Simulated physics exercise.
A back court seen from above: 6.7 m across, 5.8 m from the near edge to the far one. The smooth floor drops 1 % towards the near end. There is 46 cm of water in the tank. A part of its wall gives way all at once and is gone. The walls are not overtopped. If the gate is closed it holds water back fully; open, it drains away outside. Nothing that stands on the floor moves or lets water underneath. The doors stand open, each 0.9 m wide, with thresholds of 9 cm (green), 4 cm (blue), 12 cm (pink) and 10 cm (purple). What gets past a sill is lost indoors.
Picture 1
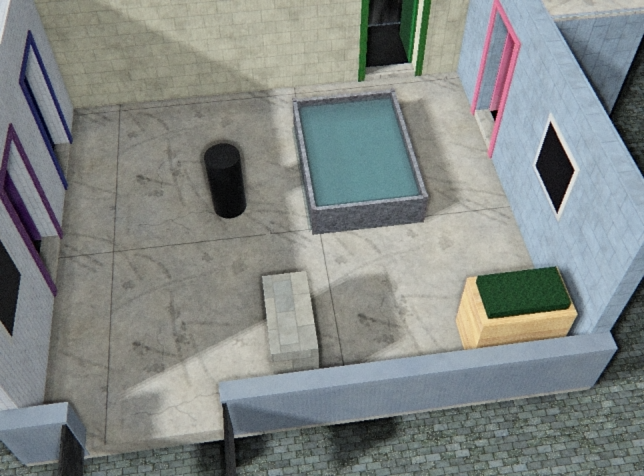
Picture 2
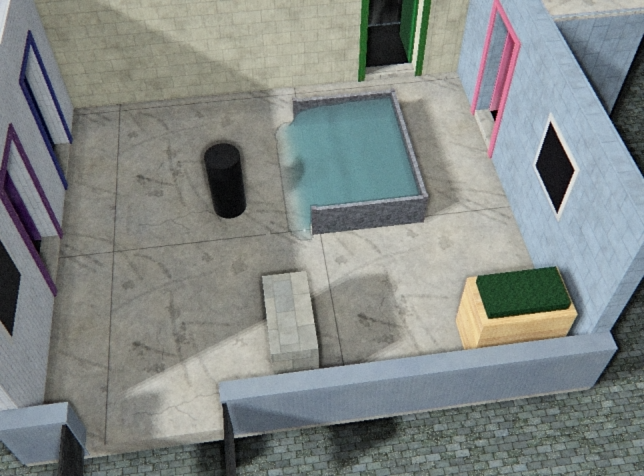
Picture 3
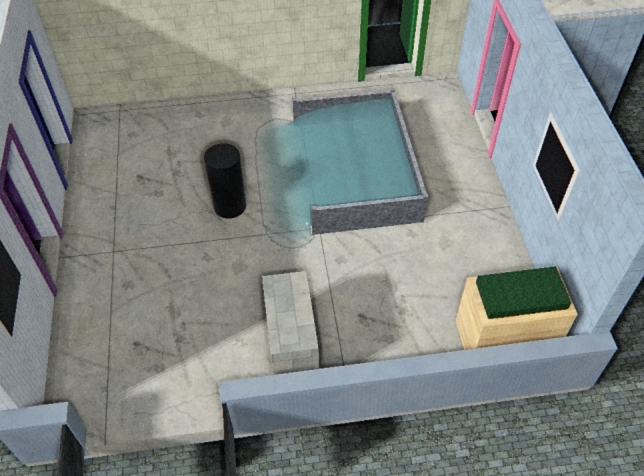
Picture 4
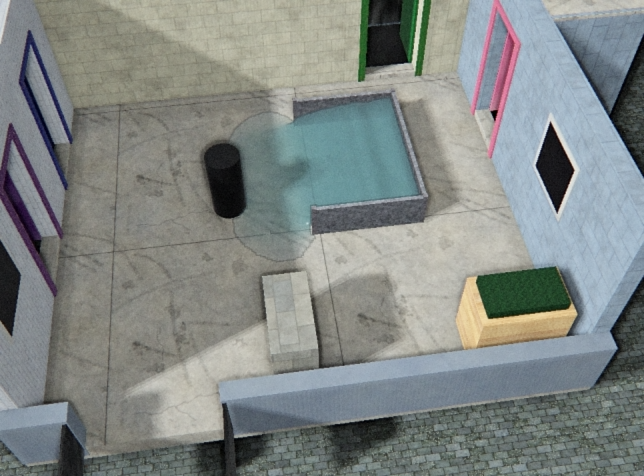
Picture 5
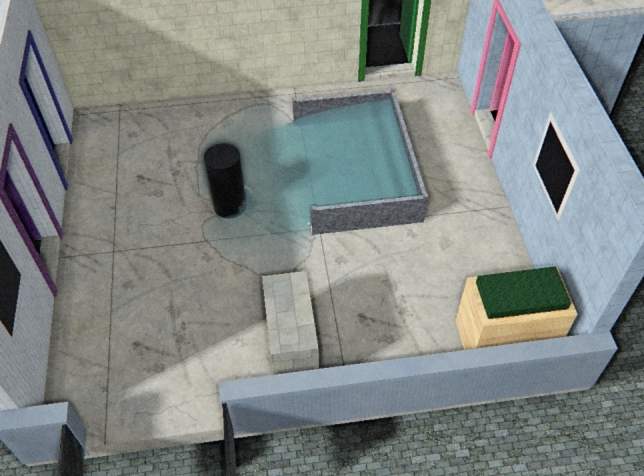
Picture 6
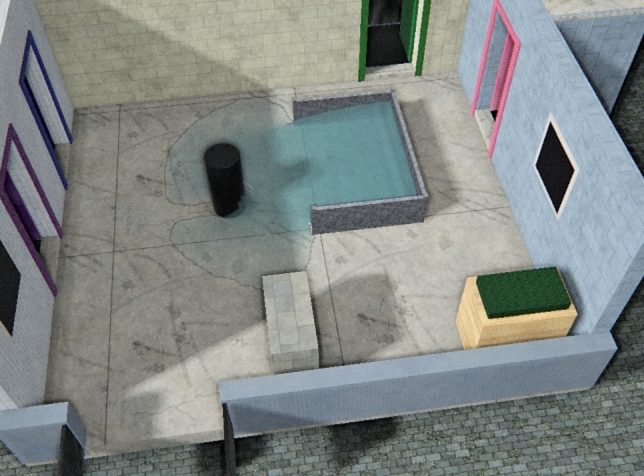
In a walled court, a tank's left side vanishes and water spreads around a black post.
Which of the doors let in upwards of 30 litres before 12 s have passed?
Door by door: At the green door it stays under the limit; at the blue door it goes over the limit; at the pink door it keeps below the limit; at the purple door it stays under the limit.
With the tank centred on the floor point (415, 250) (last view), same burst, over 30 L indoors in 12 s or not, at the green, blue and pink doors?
Then: Green below, blue under, pink under.
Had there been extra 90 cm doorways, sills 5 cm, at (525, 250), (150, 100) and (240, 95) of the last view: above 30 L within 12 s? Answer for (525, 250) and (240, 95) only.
In that order: Under, below.
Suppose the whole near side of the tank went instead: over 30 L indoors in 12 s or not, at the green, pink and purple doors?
Then: Green under, pink under, purple under.
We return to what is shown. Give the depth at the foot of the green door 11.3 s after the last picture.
About 1.0 cm.
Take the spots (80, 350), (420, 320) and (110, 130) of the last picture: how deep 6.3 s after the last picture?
Roughly 6, 0 and 4 cm, in turn.
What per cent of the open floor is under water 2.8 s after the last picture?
About 55 per cent.
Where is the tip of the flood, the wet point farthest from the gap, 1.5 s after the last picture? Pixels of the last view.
Around (47, 380).
Then, 0.7 s after the last picture water covers 35 % of the floor and is deepest (30 cm) near (256, 205); green door not reached, blue door 4 cm at the sill, 0 L in, pink door not reached, purple door not reached.
Then, 1.5 s after the last picture water covers 50 % of the floor and is deepest (24 cm) near (74, 111); green door not reached, blue door 12 cm at the sill, 49 L in, pink door not reached, purple door 10 cm at the sill, 0 L in.
Then, 2.8 s after the last picture water covers 55 % of the floor and is deepest (18 cm) near (128, 120); green door not reached, blue door 16 cm at the sill, 135 L in, pink door not reached, purple door 9 cm at the sill, 3 L in.
Then, 6.3 s after the last picture water covers 60 % of the floor and is deepest (12 cm) near (42, 434); green door not reached, blue door 6 cm at the sill, 200 L in, pink door not reached, purple door 4 cm at the sill, 4 L in.
Then, 11.3 s after the last picture water covers 70 % of the floor and is deepest (8 cm) near (42, 434); green door 1 cm at the sill, 0 L in, blue door 2 cm at the sill, 202 L in, pink door not reached, purple door 2 cm at the sill, 4 L in.
